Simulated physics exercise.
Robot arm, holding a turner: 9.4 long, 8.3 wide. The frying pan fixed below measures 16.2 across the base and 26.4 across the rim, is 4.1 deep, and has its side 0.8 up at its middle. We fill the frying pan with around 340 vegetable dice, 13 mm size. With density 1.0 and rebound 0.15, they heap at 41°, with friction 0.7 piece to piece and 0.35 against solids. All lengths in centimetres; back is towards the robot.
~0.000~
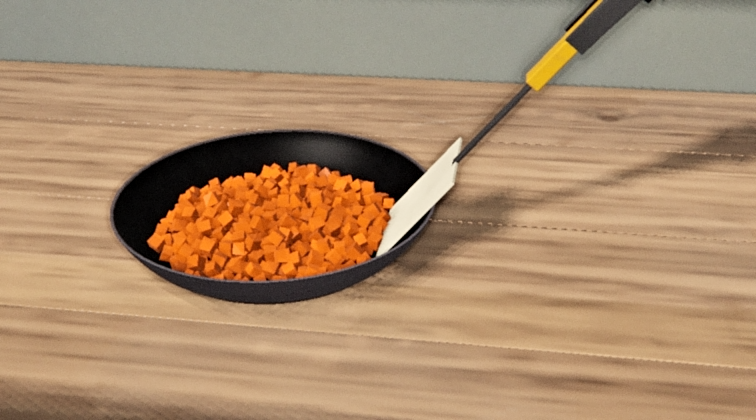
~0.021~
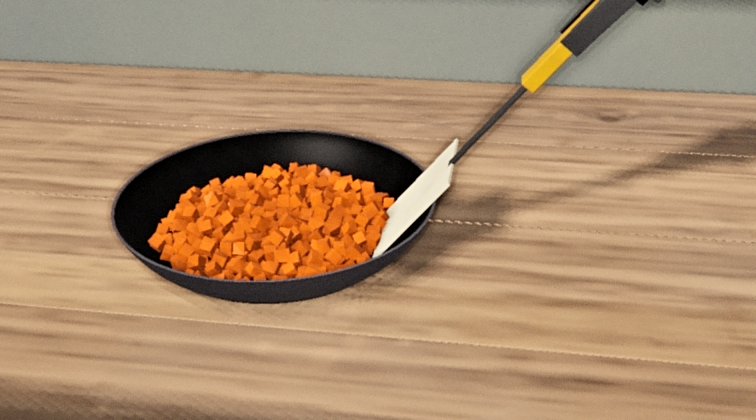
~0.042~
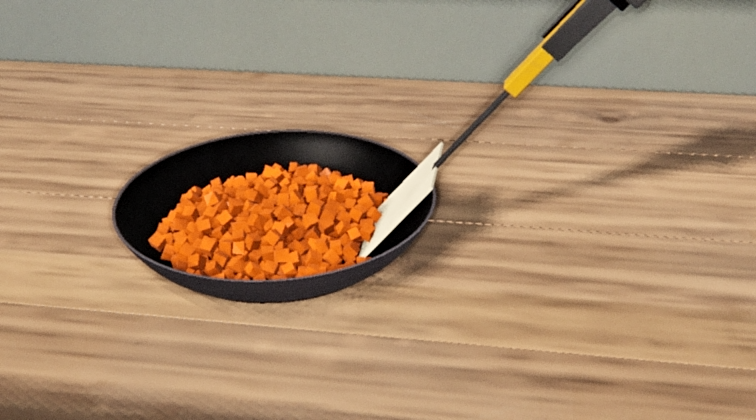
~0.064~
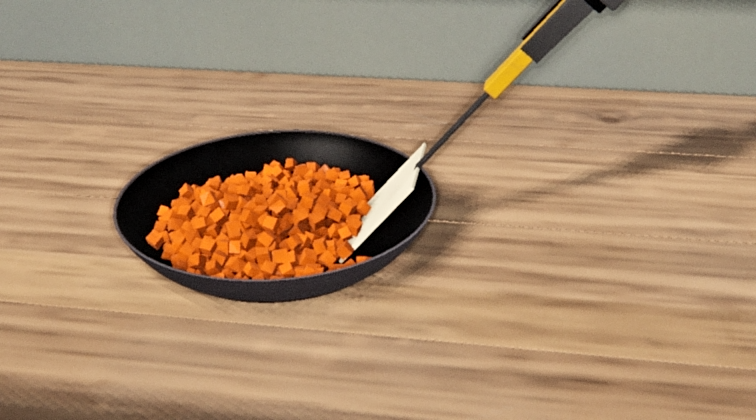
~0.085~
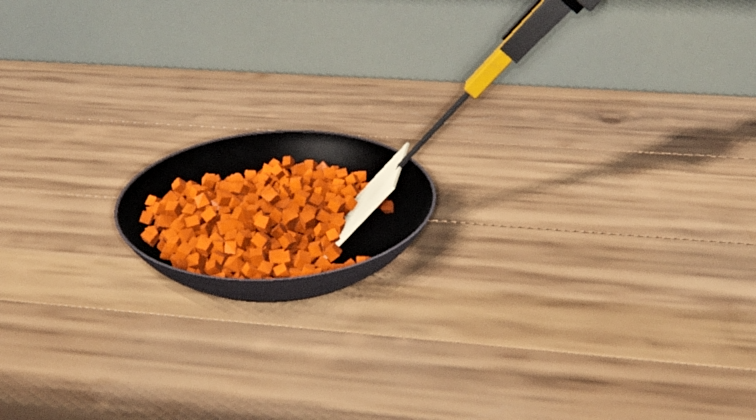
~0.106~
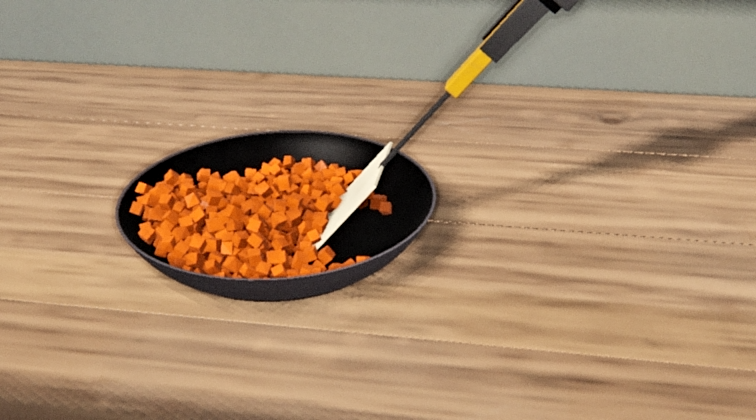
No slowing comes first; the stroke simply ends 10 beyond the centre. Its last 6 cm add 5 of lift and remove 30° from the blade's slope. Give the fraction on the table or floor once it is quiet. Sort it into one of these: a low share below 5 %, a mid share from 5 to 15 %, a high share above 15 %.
A high share, above 15 %.
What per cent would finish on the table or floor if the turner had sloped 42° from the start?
My guess is close to 35 per cent.
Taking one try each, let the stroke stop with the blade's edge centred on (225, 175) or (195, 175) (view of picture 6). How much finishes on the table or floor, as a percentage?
5 % and 10 %.
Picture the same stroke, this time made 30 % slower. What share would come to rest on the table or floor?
30 per cent, roughly.
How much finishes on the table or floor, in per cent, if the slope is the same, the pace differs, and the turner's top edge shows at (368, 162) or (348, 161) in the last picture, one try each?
I'd estimate some 35 and 35 in a hundred.
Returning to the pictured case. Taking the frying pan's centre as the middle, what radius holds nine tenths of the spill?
Distance: Approx. 30 cm.
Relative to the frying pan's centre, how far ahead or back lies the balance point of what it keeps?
Forward offset: Roughly 4.0 cm.
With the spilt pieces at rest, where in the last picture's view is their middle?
About (63, 213).
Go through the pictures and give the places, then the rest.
In the first picture, turner top edge at (457, 159), sloping 51°; upper third of the load around (277, 212), from x 155 to 390, top at y 170; 345 in the frying pan.
In the second picture, turner top edge at (453, 161), sloping 51°; upper third of the load around (278, 214), from x 160 to 390, top at y 170.
In the third picture, turner top edge at (438, 164), sloping 51°; upper third of the load around (283, 213), from x 160 to 390, top at y 170.
In the fourth picture, turner top edge at (419, 165), sloping 51°; upper third of the load around (272, 209), from x 155 to 390, top at y 165.
In the fifth picture, turner top edge at (401, 164), sloping 51°; upper third of the load around (262, 207), from x 145 to 390, top at y 165.
In the sixth picture, turner top edge at (384, 163), sloping 51°; upper third of the load around (241, 203), from x 135 to 385, top at y 160; 345 in the frying pan.
After 0.17 s, sloping 51°, highest piece 7 above the table; 341 in the frying pan, 4 on the blade or in flight.
After 0.24 s, sloping 40°, highest piece 7 above the table; 325 in the frying pan, 20 on the blade or in flight.
After 0.48 s, sloping 21°, highest piece 7 above the table; 253 in the frying pan, 76 on the table or floor, 16 on the blade or in flight.
After 1.53 s, sloping 21°, highest piece 5 above the table; 253 in the frying pan, 92 on the table or floor.
At rest, 253 in the frying pan, 92 on the table or floor. That is 27 % on the table or floor.
